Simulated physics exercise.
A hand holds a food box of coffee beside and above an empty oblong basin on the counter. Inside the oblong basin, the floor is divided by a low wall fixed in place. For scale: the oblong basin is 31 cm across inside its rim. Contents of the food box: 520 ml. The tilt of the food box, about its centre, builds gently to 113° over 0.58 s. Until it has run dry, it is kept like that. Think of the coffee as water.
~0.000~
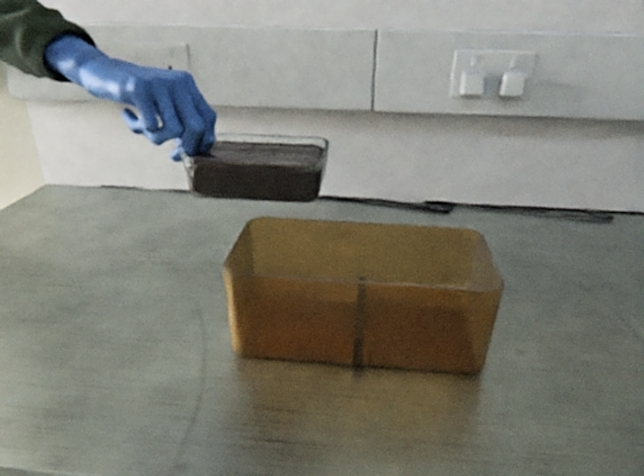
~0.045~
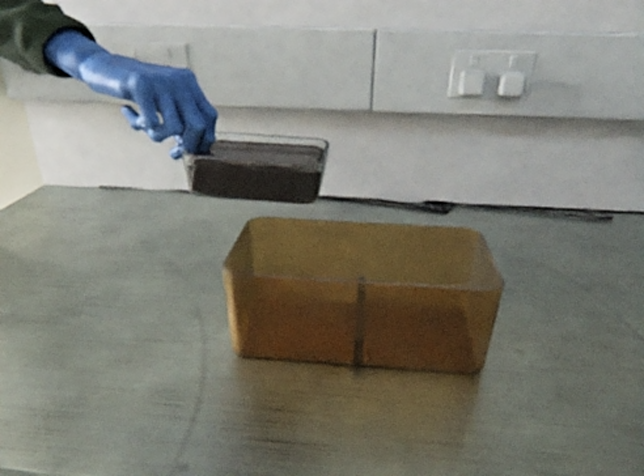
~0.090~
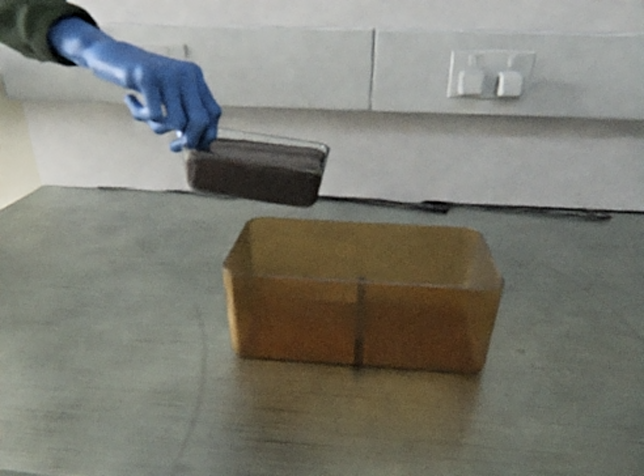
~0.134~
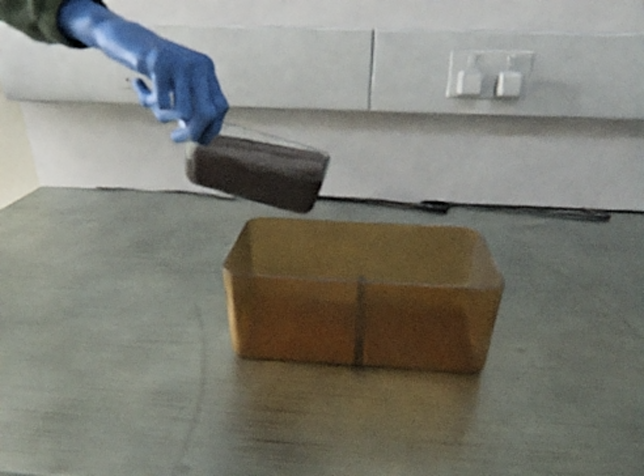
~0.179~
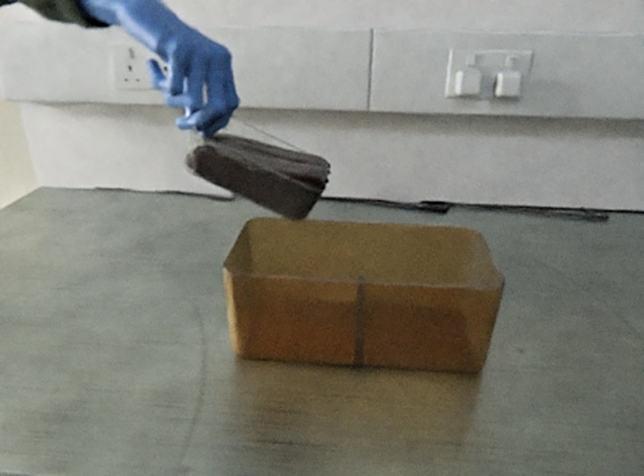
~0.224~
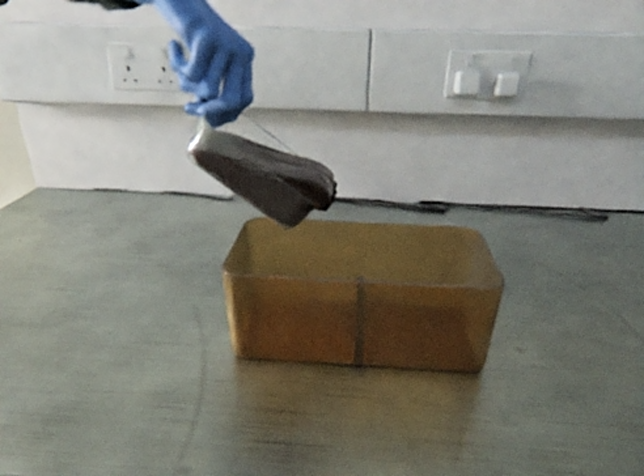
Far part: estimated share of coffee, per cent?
38 per cent.
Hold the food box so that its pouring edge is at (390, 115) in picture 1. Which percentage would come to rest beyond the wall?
It would then come to around 75 percent.
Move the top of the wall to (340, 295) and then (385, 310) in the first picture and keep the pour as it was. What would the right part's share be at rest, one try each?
It comes to 70 per cent, and then 25 per cent.
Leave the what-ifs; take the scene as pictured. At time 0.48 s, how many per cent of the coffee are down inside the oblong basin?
The basin holds roughly 90 in a hundred parts at that moment.
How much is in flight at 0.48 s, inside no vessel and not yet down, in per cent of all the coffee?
Near 5 in a hundred.
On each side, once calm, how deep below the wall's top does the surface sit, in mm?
Some 24 mm on the left and 28 mm on the right.
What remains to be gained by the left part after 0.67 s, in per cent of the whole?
Some 1 per cent.
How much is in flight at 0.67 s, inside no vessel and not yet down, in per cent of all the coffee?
4 per cent or so.
Then, 0.48 s in, the tilt is 105° and 4 per cent is still to pour, 55 is left of the wall and 36 right of it.
Then, 0.67 s in, the tilt is 113° and 0 per cent is still to pour, 59 is left of the wall and 37 right of it.
Then, 0.87 s in, the tilt is 113° and 0 per cent is still to pour, 60 is left of the wall and 38 right of it.
Then, 1.08 s in, the tilt is 113° and 0 per cent is still to pour, 60 is left of the wall and 38 right of it.
Finally, 60 per cent lies left of the wall, 38 right of it and 2 outside.
